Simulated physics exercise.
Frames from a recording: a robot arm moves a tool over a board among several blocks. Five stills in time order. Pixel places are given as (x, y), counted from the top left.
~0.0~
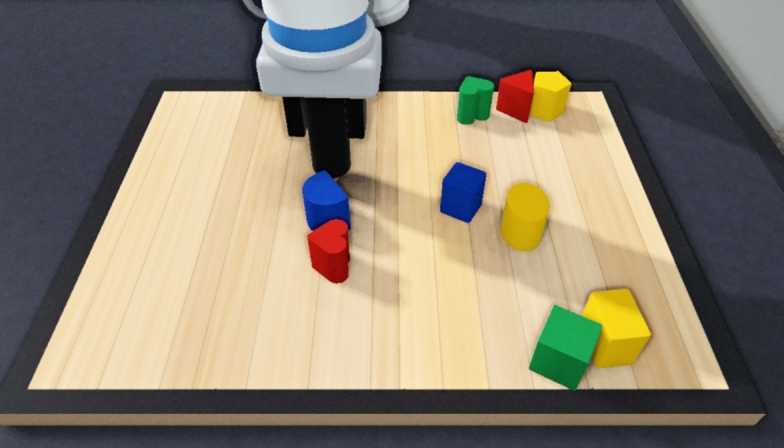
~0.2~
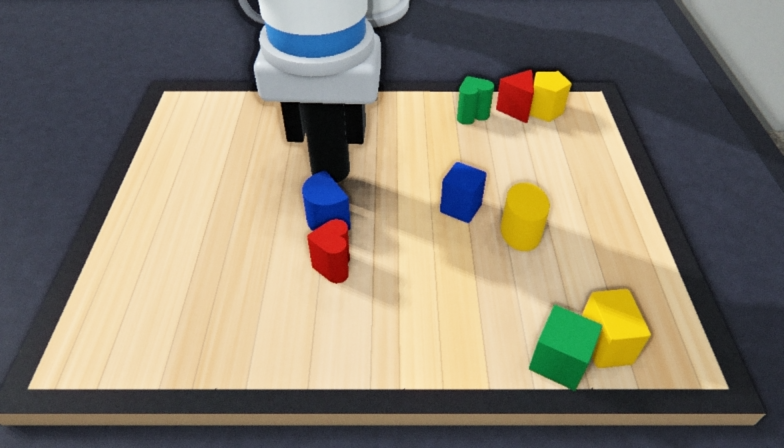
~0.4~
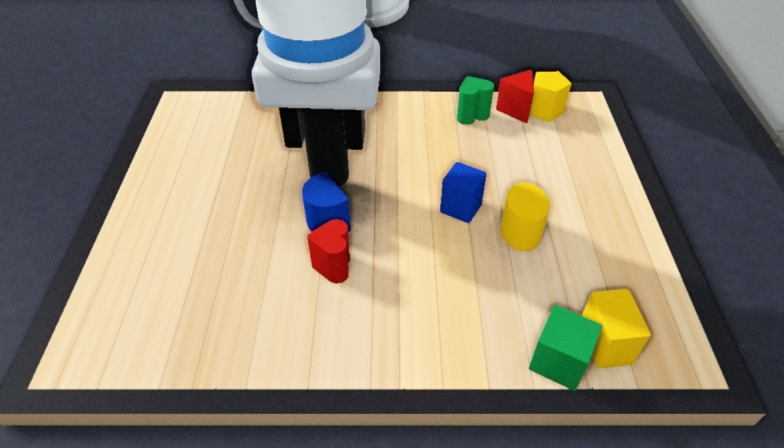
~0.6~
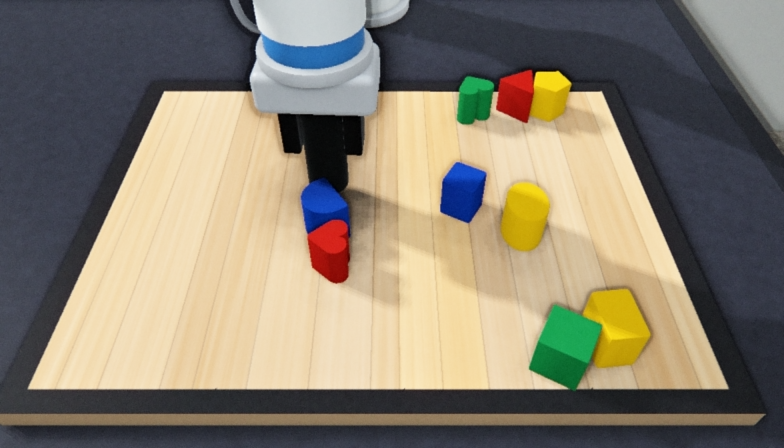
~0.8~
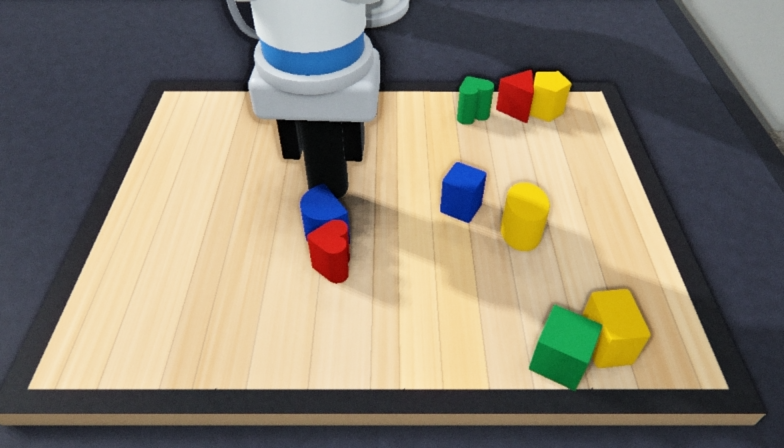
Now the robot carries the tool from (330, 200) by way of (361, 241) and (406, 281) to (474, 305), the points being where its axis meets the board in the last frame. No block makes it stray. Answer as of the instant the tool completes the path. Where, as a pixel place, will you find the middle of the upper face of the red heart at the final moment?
Most likely (307, 287).
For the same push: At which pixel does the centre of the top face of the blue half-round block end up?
It is going to be at (329, 245).
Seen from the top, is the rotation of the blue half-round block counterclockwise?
I expect not.
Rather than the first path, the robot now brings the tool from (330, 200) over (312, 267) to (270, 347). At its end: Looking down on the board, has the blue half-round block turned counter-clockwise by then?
It seems so.
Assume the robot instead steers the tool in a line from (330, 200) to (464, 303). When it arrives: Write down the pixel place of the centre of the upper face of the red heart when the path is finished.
Its top face will be centred at roughly (317, 265).
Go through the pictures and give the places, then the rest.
Lower end of the tool at (332, 167), tops of blocks, blue half-round block at (323, 189), red heart at (331, 236), green square piece at (571, 332), in the first frame.
Tool at (331, 172), blocks as before, in the second frame.
Tool at (330, 178), blocks as before, in the third frame.
Tool at (329, 183), blue half-round block at (322, 197), in the fourth frame.
Tool at (329, 189), blue half-round block at (322, 203), red heart at (331, 236), green square piece at (571, 332), in the fifth frame.
The first path, step by step. One third of the way, tool at (361, 231); blue half-round block at (327, 239), turned 60° clockwise; red heart at (313, 282), turned 10° anticlockwise.
Two thirds of the way, tool at (406, 271); blue half-round block at (329, 245), turned 90° clockwise; red heart at (307, 287), turned 30° anticlockwise.
At the end, tool at (476, 295); blue half-round block at (329, 245), turned 90° clockwise; red heart at (307, 287), turned 30° anticlockwise; green square piece not moved.
